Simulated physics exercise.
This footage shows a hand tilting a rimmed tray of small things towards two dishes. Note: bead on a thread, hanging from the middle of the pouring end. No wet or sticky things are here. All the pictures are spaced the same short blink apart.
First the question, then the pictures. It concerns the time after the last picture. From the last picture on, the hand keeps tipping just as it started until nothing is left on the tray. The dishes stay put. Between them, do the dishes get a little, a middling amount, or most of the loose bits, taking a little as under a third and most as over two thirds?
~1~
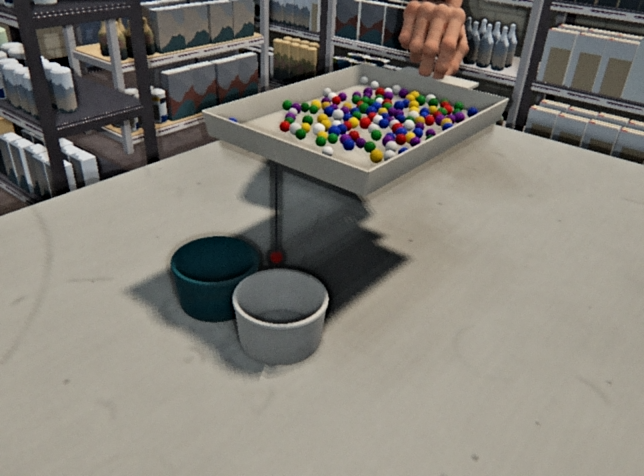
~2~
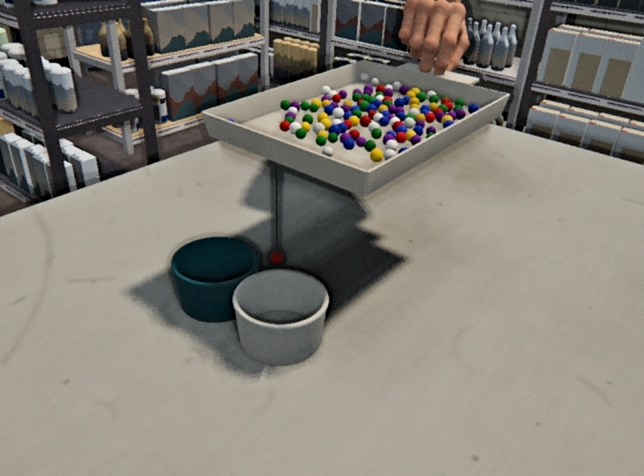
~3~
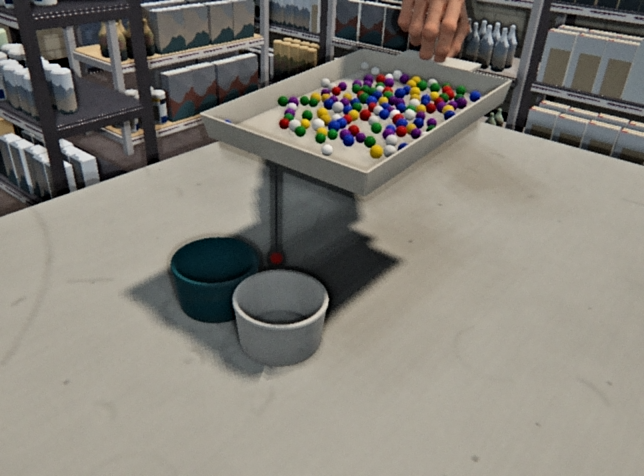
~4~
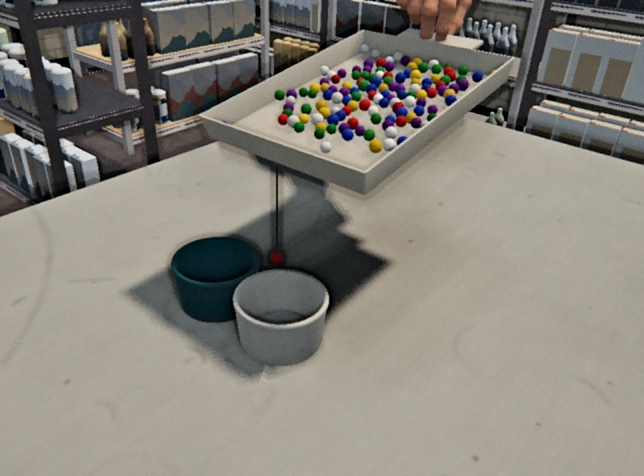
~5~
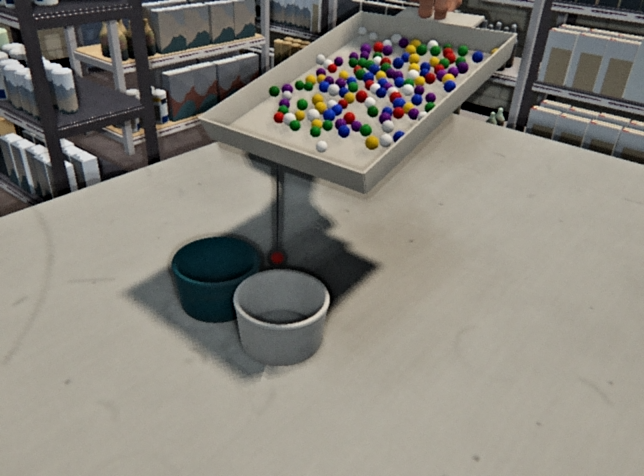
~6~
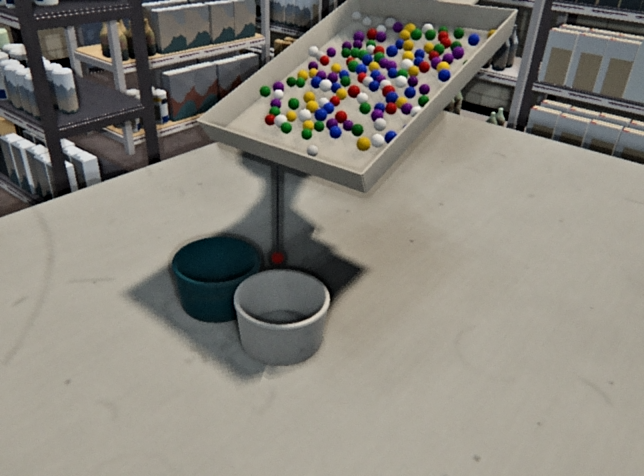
They get a middling amount.
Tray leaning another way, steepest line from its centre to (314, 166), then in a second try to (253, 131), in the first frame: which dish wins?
Point by point: The right side, then the left side.
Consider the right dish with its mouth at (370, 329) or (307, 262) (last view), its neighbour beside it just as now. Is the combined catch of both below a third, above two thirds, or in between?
Taking the tries in order: Under a third and less than a third.
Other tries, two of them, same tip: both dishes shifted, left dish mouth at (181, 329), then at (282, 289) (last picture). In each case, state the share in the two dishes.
0 per cent the first time, 10 per cent the second time.
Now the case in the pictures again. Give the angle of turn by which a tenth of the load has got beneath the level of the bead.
Somewhere near 80°.
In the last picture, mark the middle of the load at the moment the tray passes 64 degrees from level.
In the last view the centre sits at roughly (268, 137).
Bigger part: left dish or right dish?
Reply: The left-hand one.
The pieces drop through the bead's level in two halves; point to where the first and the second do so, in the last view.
(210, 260) for the early half, (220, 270) for the late half.
Soon after the last picture, tray tipped steeply; nearly all on the tray; a stray few outside both; a small part in the air.
A little later, tray tipped past a quarter turn; about a third on the tray; a stray few in the right dish; a small part in the left dish; about a quarter outside both; about a third in the air.
Later still, tray tipped past a quarter turn; a small part in the right dish; about a third in the left dish; about half outside both.
By the end, tray tipped past a quarter turn; a small part in the right dish; about a third in the left dish; about half outside both.
